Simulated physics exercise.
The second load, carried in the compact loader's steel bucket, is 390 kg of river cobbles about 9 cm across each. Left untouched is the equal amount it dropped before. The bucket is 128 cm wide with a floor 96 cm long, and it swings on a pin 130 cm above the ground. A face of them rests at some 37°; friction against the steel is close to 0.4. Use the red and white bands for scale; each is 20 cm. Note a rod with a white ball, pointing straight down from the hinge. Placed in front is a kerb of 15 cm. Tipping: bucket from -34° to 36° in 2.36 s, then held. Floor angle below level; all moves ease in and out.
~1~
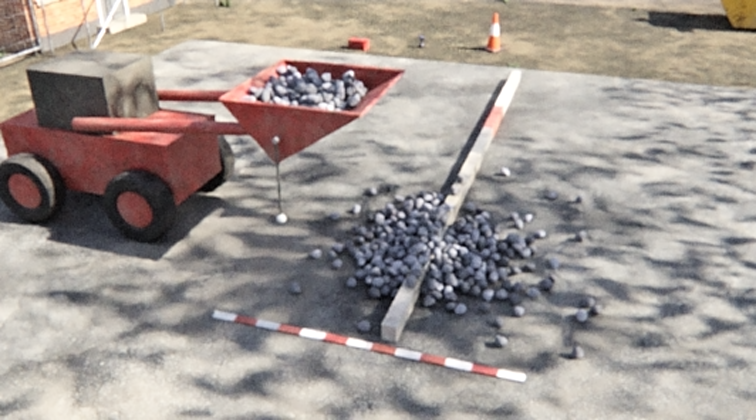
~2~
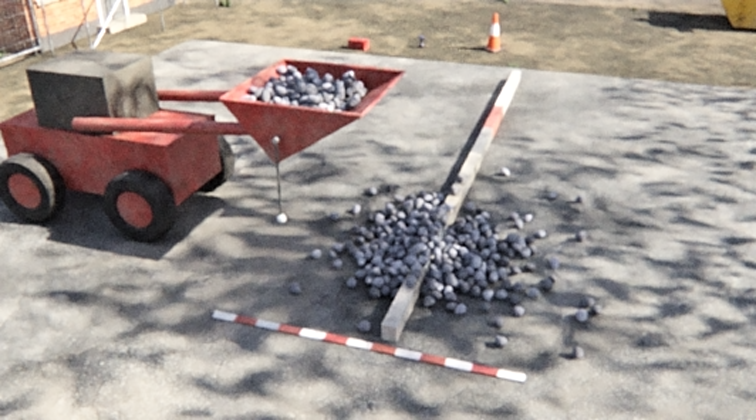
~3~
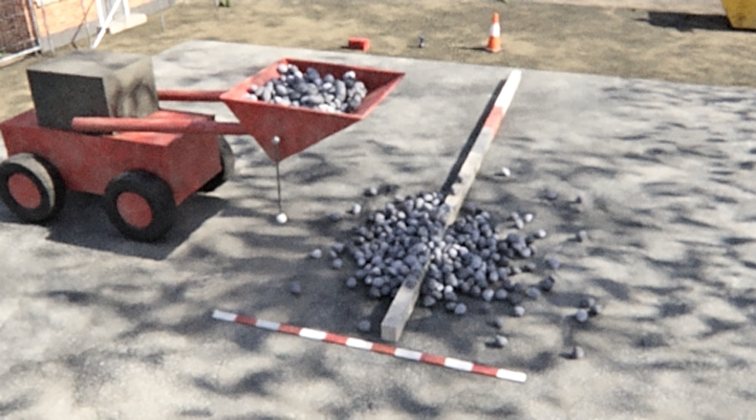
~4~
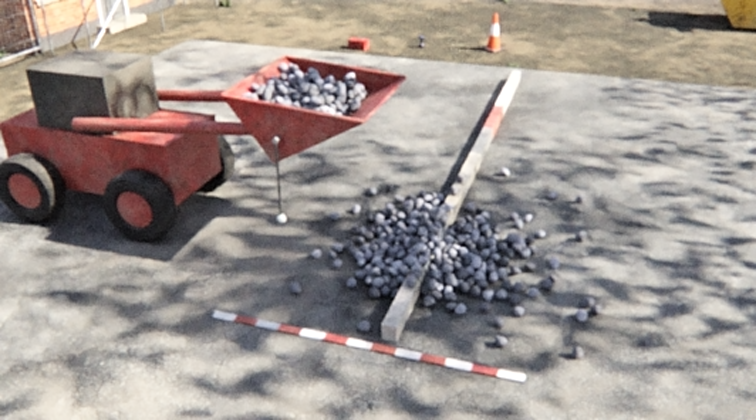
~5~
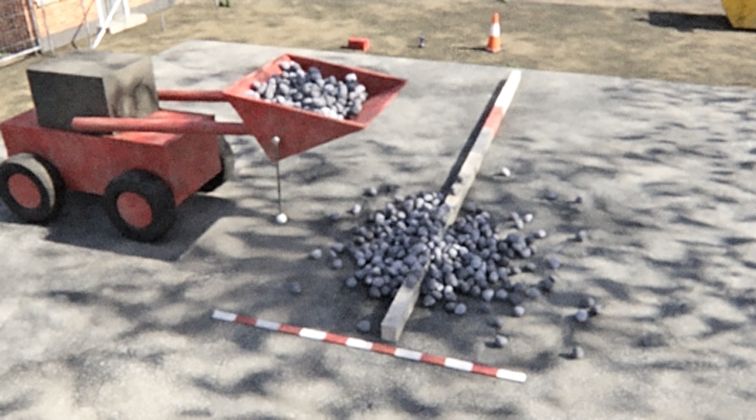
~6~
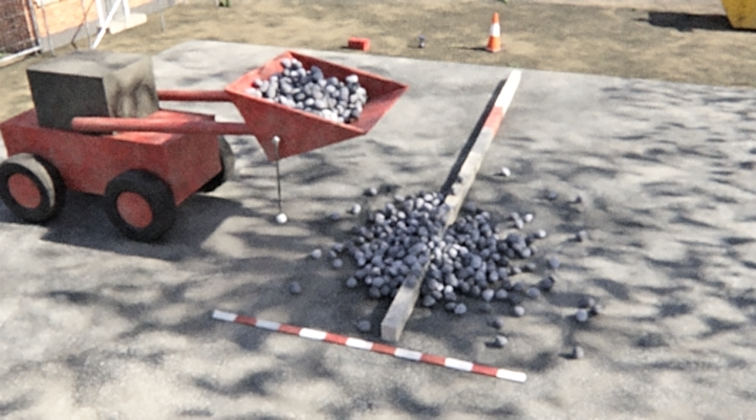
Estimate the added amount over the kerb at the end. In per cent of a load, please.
Roughly 11 per cent of a load.
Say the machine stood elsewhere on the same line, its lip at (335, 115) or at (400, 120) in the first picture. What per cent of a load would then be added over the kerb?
Near 0 in a hundred first, near 70 in a hundred second.
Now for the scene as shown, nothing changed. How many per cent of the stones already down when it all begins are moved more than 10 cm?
I'd put it at about 10 per cent.
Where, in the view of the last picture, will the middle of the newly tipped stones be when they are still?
Around (397, 234).
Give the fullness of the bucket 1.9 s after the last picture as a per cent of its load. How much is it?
About 20 per cent.
Then, 1.2 s after the last picture the floor is at 25°; in per cent of one load, 96 in the bucket, 64 on this side of the kerb, 39 over the kerb; the foremost stones are at (576, 277).
Then, 1.9 s after the last picture the floor is at 36°; in per cent of one load, 19 in the bucket, 140 on this side of the kerb, 41 over the kerb; the foremost stones are at (576, 277).
Then, 2.2 s after the last picture the floor is at 36°; in per cent of one load, 0 in the bucket, 152 on this side of the kerb, 48 over the kerb; the foremost stones are at (576, 277).
Then, 5.0 s after the last picture the floor is at 36°; in per cent of one load, 0 in the bucket, 149 on this side of the kerb, 50 over the kerb; the foremost stones are at (576, 277). Net gain over the kerb, 11.
